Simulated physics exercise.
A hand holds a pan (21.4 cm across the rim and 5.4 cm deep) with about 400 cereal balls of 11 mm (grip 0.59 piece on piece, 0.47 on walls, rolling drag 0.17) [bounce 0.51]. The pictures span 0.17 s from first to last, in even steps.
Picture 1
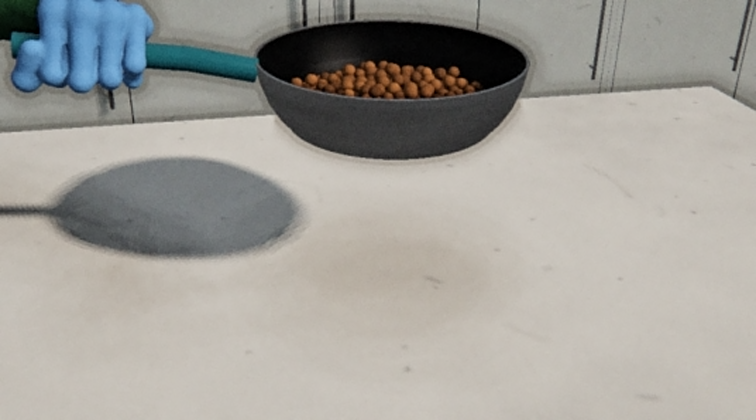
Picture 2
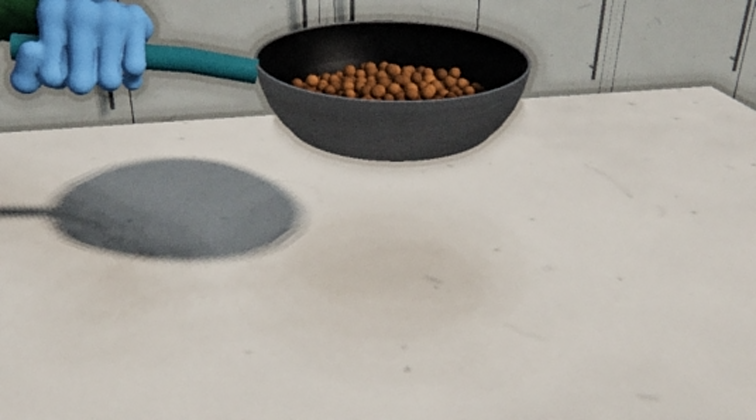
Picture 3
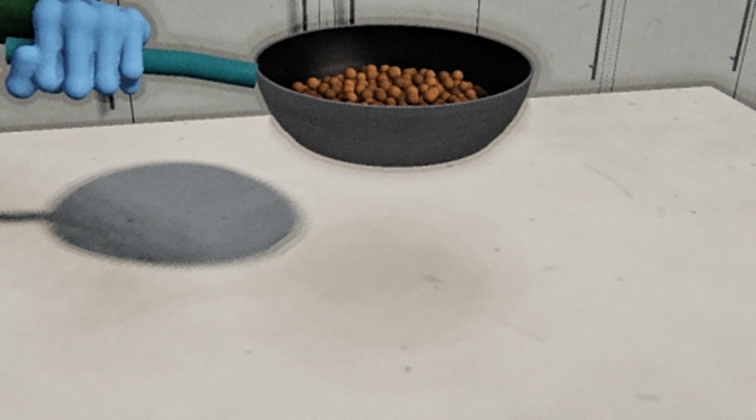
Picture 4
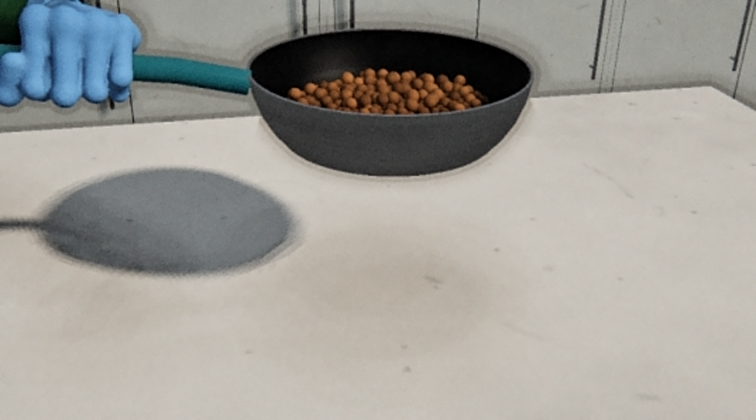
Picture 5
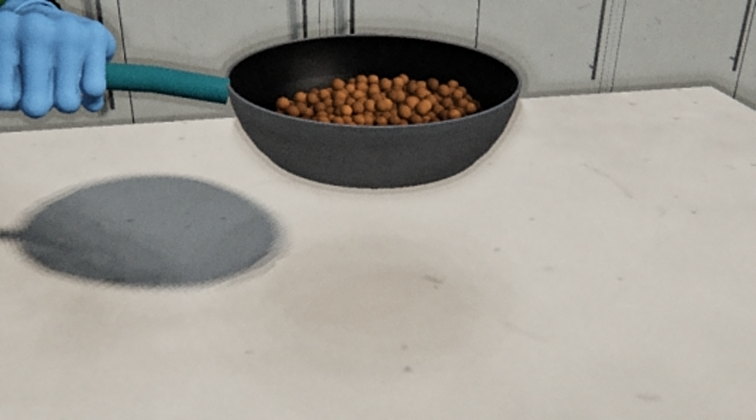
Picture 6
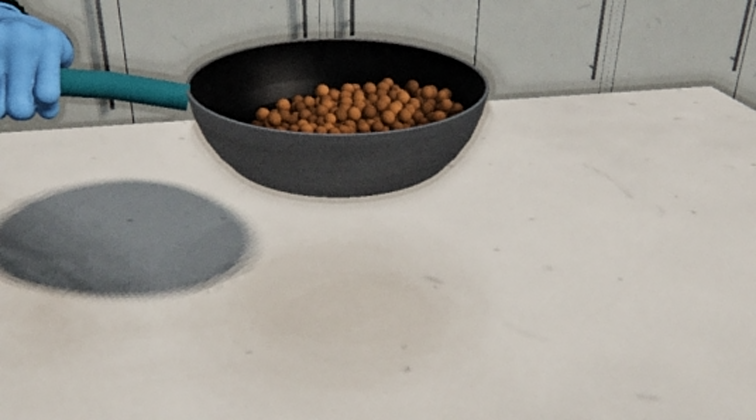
Above a pale tabletop, a blue-gloved hand held a dark pan of small brown balls by its teal handle, barely moving at first, then drew it left and slightly closer as the balls shifted a little.
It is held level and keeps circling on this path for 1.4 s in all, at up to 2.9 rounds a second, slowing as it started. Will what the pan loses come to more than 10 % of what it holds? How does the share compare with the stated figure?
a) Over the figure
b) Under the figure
Option a: Over the figure.
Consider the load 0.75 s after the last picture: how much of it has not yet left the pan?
About 40 in a hundred are still there.
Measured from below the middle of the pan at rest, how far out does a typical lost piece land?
34 cm.
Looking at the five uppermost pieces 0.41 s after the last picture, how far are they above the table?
Estimate: Close to 23 cm.
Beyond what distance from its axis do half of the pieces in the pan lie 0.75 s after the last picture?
8.0 cm, give or take.
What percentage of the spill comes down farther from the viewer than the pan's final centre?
Roughly 50 percent of it.
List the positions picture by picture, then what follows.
In the first frame, pan at (390, 111); tilt 0 degrees; moved 0.0 cm; top of the load at (394, 71).
In the second frame, pan at (391, 112); tilt 0 degrees; moved 0.3 cm; top of the load at (394, 71).
In the third frame, pan at (392, 118); tilt 0 degrees; moved 1.3 cm; top of the load at (392, 73).
In the fourth frame, pan at (389, 126); tilt 0 degrees; moved 2.9 cm; top of the load at (392, 78).
In the fifth frame, pan at (373, 138); tilt 0 degrees; moved 5.1 cm; top of the load at (352, 84).
In the sixth frame, pan at (339, 146); tilt 0 degrees; moved 7.5 cm; top of the load at (411, 90).
Then, 0.41 s after the last picture, fallen behind where it stops 5 %, pan 60 %, in the air 30 %; middle of the pieces not yet landed near (396, 99).
Then, 0.75 s after the last picture, fallen behind where it stops 15 %, fallen right of where it stops 15 %, fallen left of where it stops 10 %, fallen in front of where it stops 10 %, pan 40 %, in the air 10 %; middle of the pieces not yet landed near (370, 100).
Then, 1.06 s after the last picture, fallen behind where it stops 20 %, fallen right of where it stops 20 %, fallen left of where it stops 10 %, fallen in front of where it stops 10 %, pan 30 %, in the air 5 %; middle of the pieces not yet landed near (362, 96).
Then, 1.36 s after the last picture, fallen behind where it stops 20 %, fallen right of where it stops 25 %, fallen left of where it stops 10 %, fallen in front of where it stops 15 %, pan 30 %; middle of the pieces not yet landed near (279, 127).
In the end, fallen behind where it stops 20 %, fallen right of where it stops 25 %, fallen left of where it stops 10 %, fallen in front of where it stops 15 %, pan 30 %.
